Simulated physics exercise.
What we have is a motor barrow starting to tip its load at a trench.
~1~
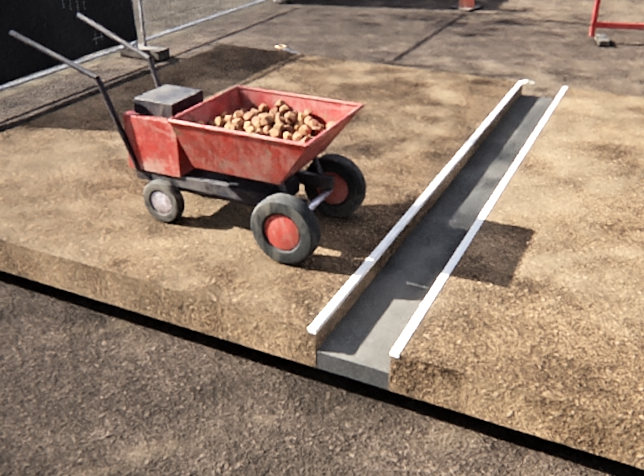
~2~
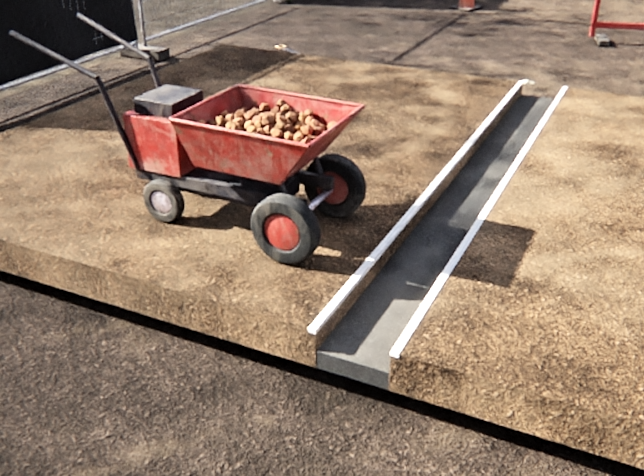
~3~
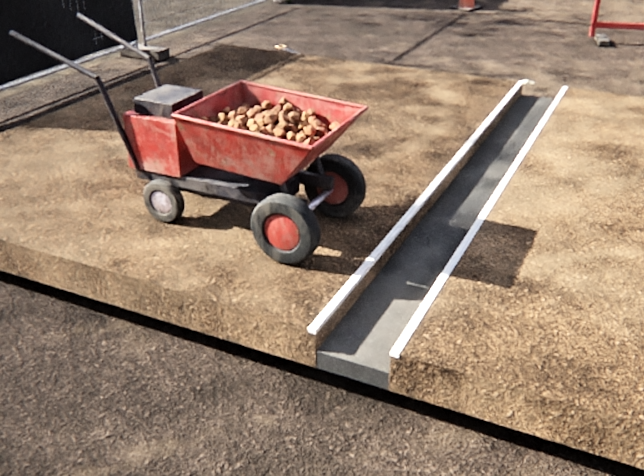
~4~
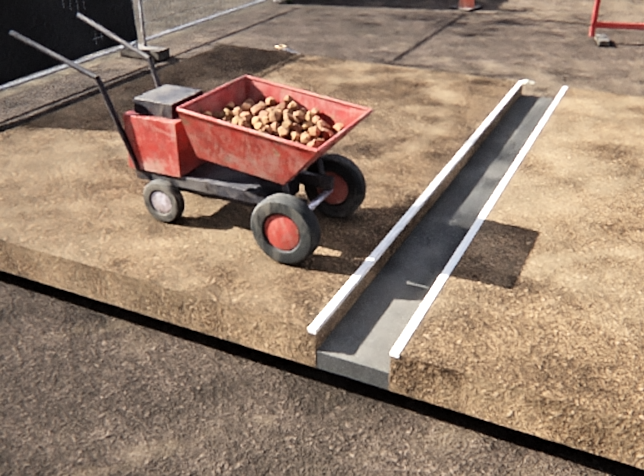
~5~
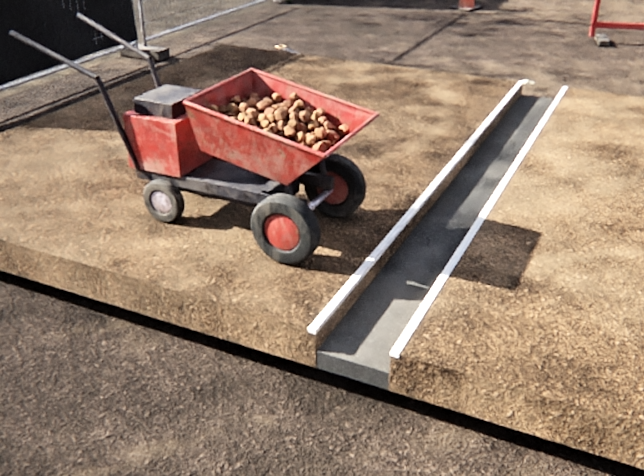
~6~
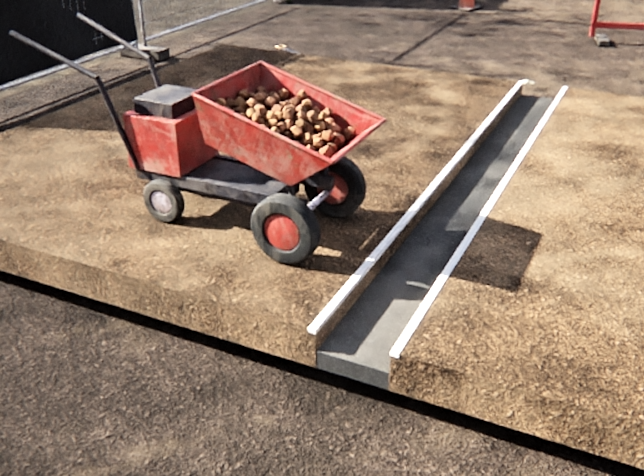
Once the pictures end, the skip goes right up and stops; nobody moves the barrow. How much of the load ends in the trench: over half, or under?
Between the edges lies over half of the load.
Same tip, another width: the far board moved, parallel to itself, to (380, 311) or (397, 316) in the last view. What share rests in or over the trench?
The first gives 30 %, the second 50 %.
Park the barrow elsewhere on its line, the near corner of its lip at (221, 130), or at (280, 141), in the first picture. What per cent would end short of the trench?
The first gives 60 %, the second 0 %.
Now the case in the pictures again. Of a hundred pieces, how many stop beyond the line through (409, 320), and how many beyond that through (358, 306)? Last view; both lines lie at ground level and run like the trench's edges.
First some 20, then 90 per cent.
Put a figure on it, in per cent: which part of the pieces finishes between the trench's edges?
Roughly 75 in a hundred.
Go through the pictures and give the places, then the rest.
Lip of the skip at (307, 146), level; top of the load at (259, 126), clay clods; first edge of the trench at (336, 300); far edge at (415, 321), the trench over half as wide as the skip, and shallow for its width, in the first frame.
Lip of the skip at (309, 146), level; top of the load at (259, 126), in the second frame.
Lip of the skip at (312, 148), tipped barely; top of the load at (262, 124), in the third frame.
Lip of the skip at (318, 152), tipped a little; top of the load at (266, 122), in the fourth frame.
Lip of the skip at (325, 156), tipped a little; top of the load at (256, 119), in the fifth frame.
Lip of the skip at (333, 163), tipped clearly; top of the load at (252, 109); first edge of the trench at (336, 300); far edge at (415, 321), in the sixth frame.
Soon after the last picture, skip tipped steeply; all in the skip.
A little later, skip tipped right over; most in the skip; a small part in or heaped over the trench; a stray few beyond it; a stray few falling.
Later still, skip tipped right over; a small part in the skip; about two thirds in or heaped over the trench; about a quarter beyond it.
At rest, skip tipped right over; most in or heaped over the trench; about a quarter beyond it.
